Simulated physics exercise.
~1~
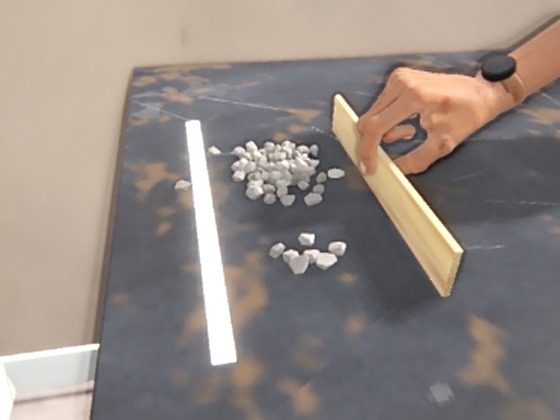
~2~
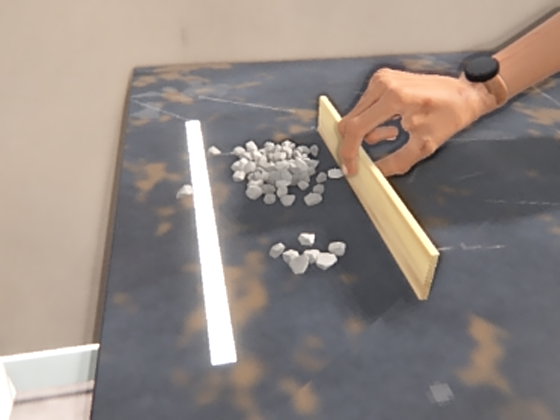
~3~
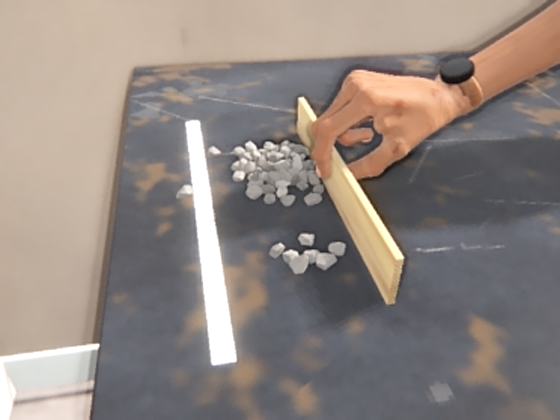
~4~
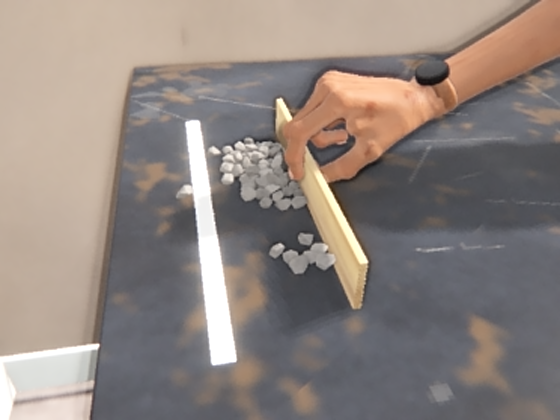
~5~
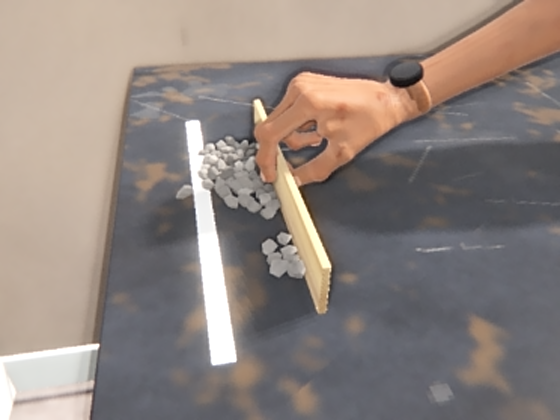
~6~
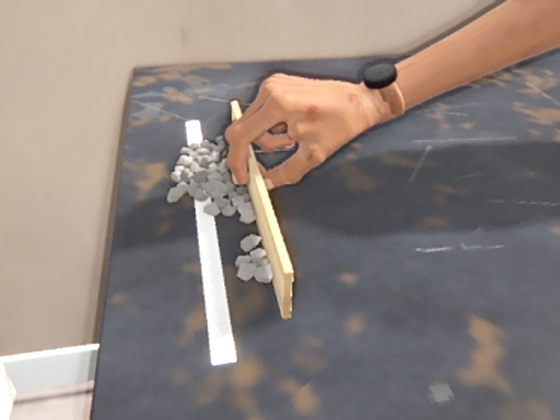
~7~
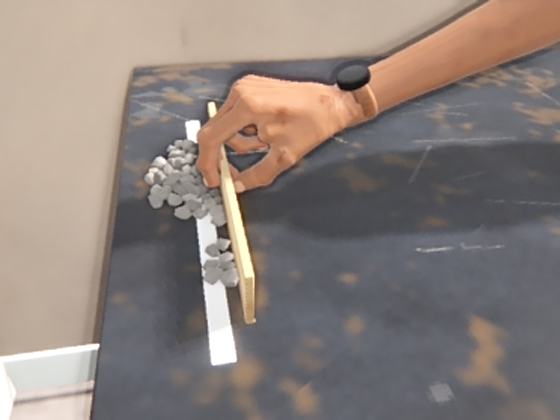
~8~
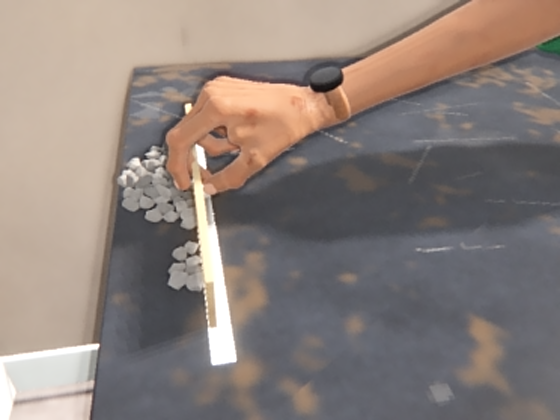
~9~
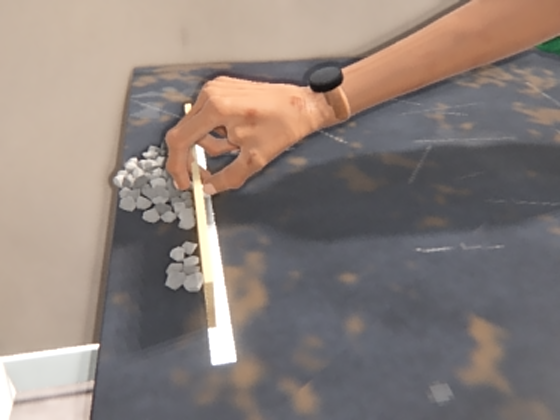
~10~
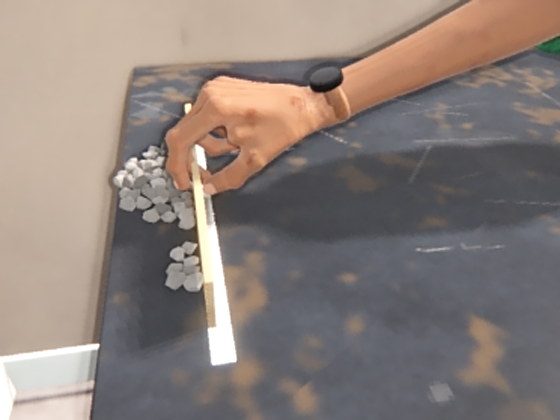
To begin with, a hand wearing a dark wristband holds a pale strip of wood upright on a dark, mottled table, with a large pile and a small cluster of grey stones to its left and white tape beyond them. The hand slides the strip left, reaching the large pile first and then the small cluster. Both groups bunch up and are pushed across the tape. The strip stops at the tape and stays there, still held. The stones rest beyond it near the table's left edge, all still on the table.
